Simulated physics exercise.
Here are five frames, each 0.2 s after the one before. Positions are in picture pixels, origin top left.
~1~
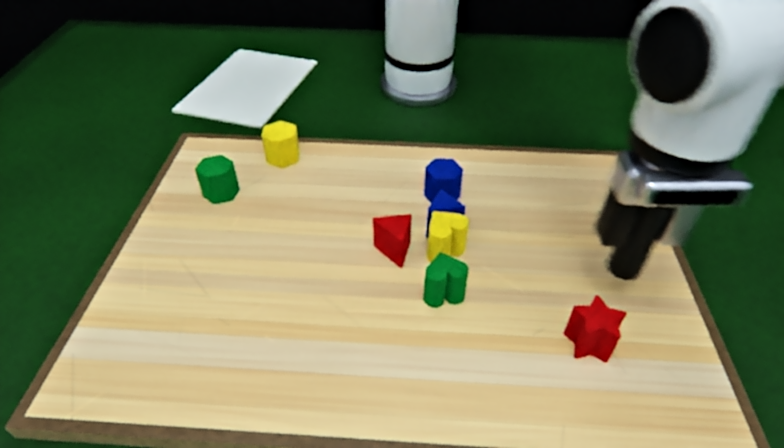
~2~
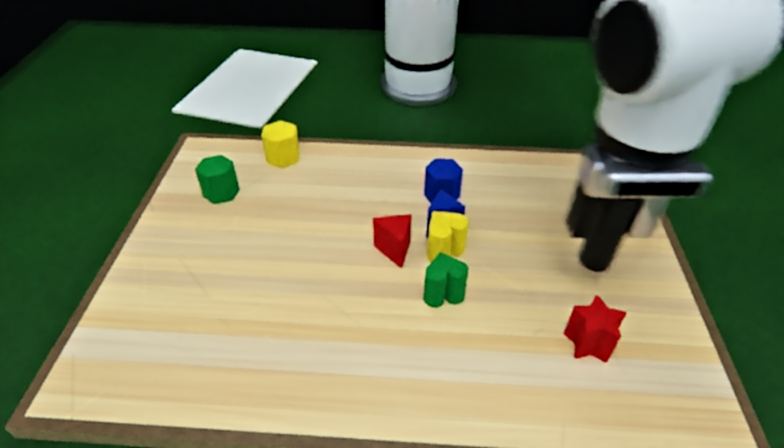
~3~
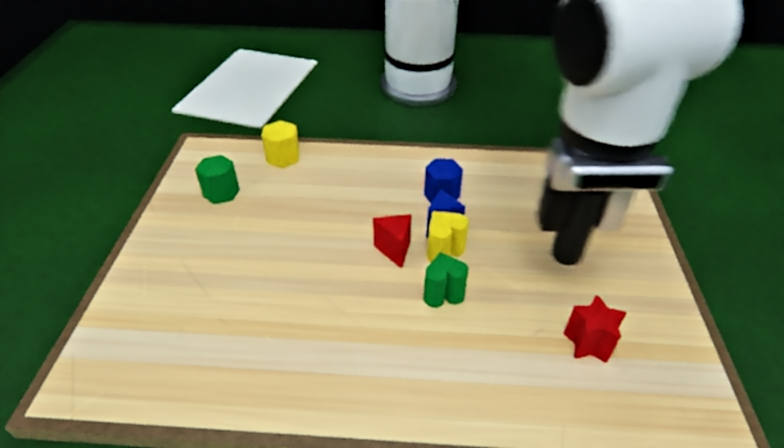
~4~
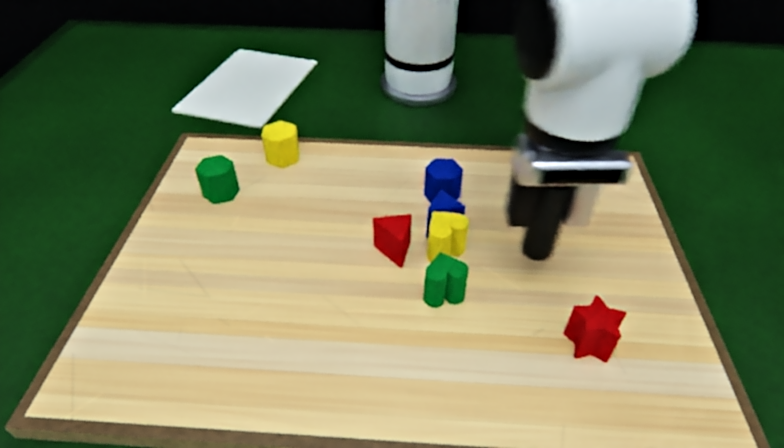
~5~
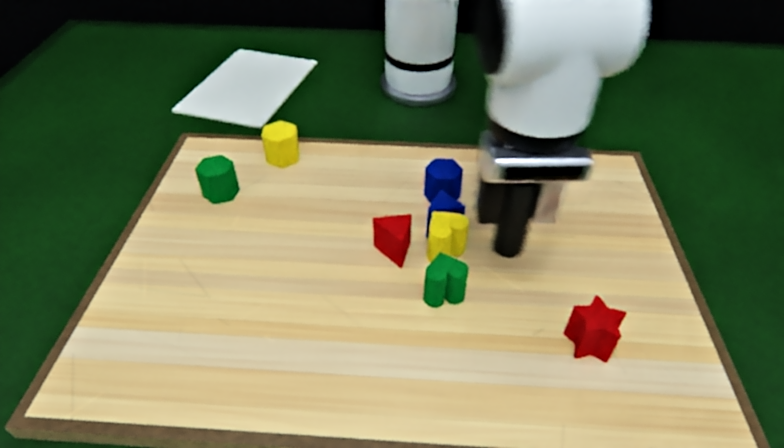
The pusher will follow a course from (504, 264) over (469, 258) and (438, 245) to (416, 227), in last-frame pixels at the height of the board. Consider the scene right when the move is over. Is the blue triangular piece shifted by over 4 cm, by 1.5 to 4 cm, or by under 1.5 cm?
Between 1.5 and 4 cm.
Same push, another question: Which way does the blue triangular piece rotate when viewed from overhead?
Short answer: Clockwise.
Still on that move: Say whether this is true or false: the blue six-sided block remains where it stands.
True.
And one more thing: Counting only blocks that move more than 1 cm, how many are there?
My answer is three or more.
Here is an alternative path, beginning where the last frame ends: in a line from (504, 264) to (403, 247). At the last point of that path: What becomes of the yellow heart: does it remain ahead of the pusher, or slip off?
Pushed along.
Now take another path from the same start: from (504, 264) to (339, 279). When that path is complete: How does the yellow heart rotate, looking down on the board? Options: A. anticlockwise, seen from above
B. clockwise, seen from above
My answer is option B.
What follows on the original path. One third of the way, pusher (471, 243); yellow heart (441, 221).
Two thirds of the way, pusher (439, 229); red triangular piece (389, 222), turned 30° anticlockwise; blue triangular piece (435, 193), turned 40° clockwise; yellow heart (413, 209), turned 30° anticlockwise.
At the end, pusher (417, 212); red triangular piece (381, 219), turned 60° anticlockwise; blue six-sided block unmoved; blue triangular piece (434, 188), turned 60° clockwise; green heart unmoved; yellow heart (390, 197), turned 45° anticlockwise.
